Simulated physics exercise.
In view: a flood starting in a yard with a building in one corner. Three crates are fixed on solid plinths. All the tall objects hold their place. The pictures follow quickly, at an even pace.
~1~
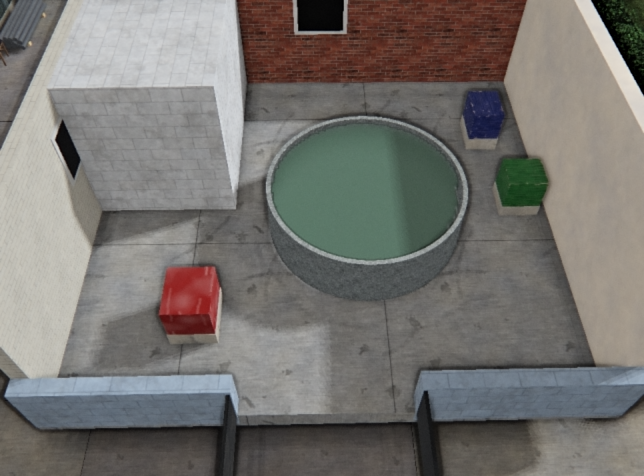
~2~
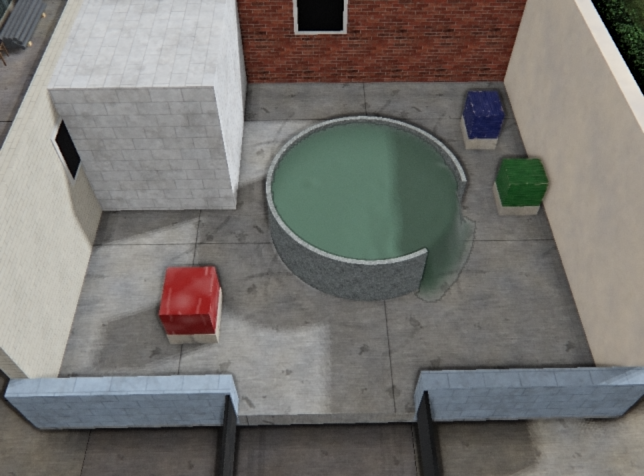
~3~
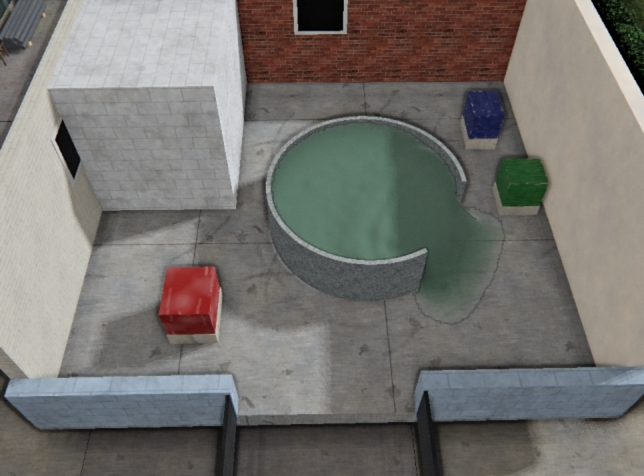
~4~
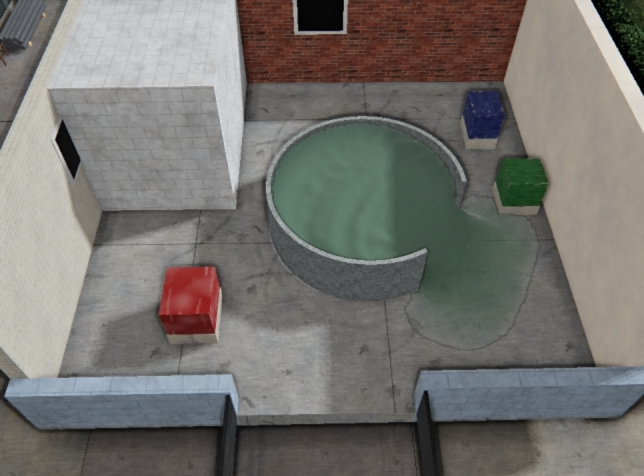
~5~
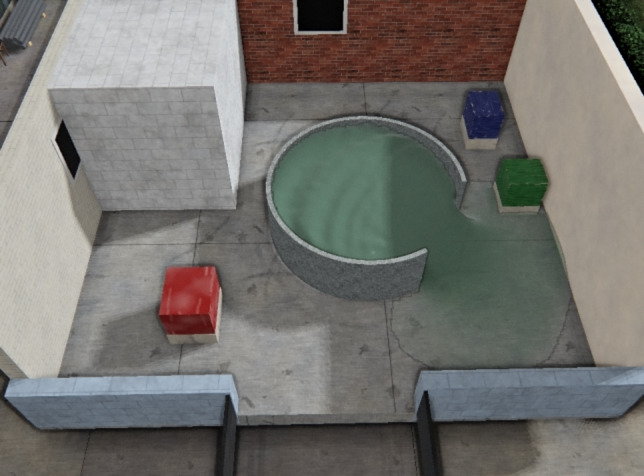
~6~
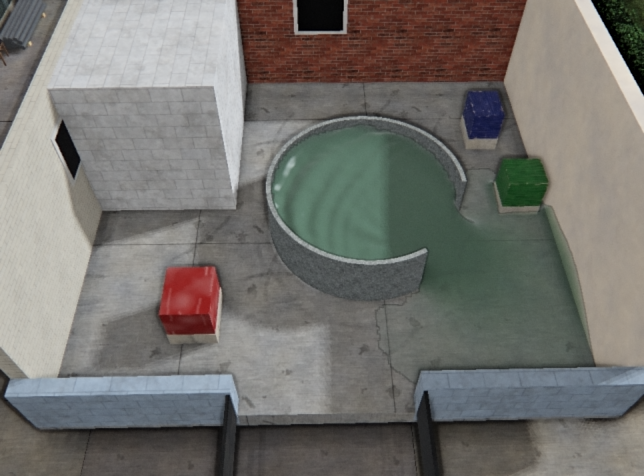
In a walled yard, green water pours from a round tank's gap and spreads rightward.
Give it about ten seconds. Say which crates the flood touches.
In the end: The green crate is wetted; the blue crate escapes dry; the red crate is wetted.
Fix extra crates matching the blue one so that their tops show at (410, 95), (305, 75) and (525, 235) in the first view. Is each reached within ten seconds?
One after the other: Keeps dry, keeps dry, is topped.
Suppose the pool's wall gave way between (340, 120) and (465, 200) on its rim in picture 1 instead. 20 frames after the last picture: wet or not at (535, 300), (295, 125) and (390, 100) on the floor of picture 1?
In that order: Awash, covered, covered.
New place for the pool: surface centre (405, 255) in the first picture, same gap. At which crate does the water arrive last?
Last comes the red one.
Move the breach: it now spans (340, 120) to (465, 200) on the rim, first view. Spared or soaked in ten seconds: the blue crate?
The blue crate is topped.
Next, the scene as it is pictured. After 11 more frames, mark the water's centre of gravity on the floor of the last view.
At about (432, 258).
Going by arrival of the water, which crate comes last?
The one in red.
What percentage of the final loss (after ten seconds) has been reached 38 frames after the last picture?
I make it 50 per cent.
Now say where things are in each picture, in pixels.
Still water in the round tank at (366, 186), in the first frame.
Water pours out at (449, 245) and has run to (420, 294), in the second frame.
Water pours out at (449, 246) and has run to (443, 318), in the third frame.
Water pours out at (449, 248) and has run to (518, 215), in the fourth frame.
The front is at (545, 353), out from the gap at (449, 248), in the fifth frame.
Water pours out at (449, 247) and has run to a hidden place, in the sixth frame.
A moment on, water covers 25 % of the floor; the green crate water round its plinth, the blue crate water round its plinth, the red crate not reached.
Next, water covers 30 % of the floor; the green crate water round its plinth, the blue crate water round its plinth, the red crate not reached.
Then, water covers 60 % of the floor; the green crate water round its plinth, the blue crate water round its plinth, the red crate water round its plinth.
Later, water covers 95 % of the floor; the green crate water round its plinth, the blue crate water round its plinth, the red crate water round its plinth.
In the end, water covers 100 % of the floor; the green crate was topped, the blue crate stayed above the water, the red crate was topped.
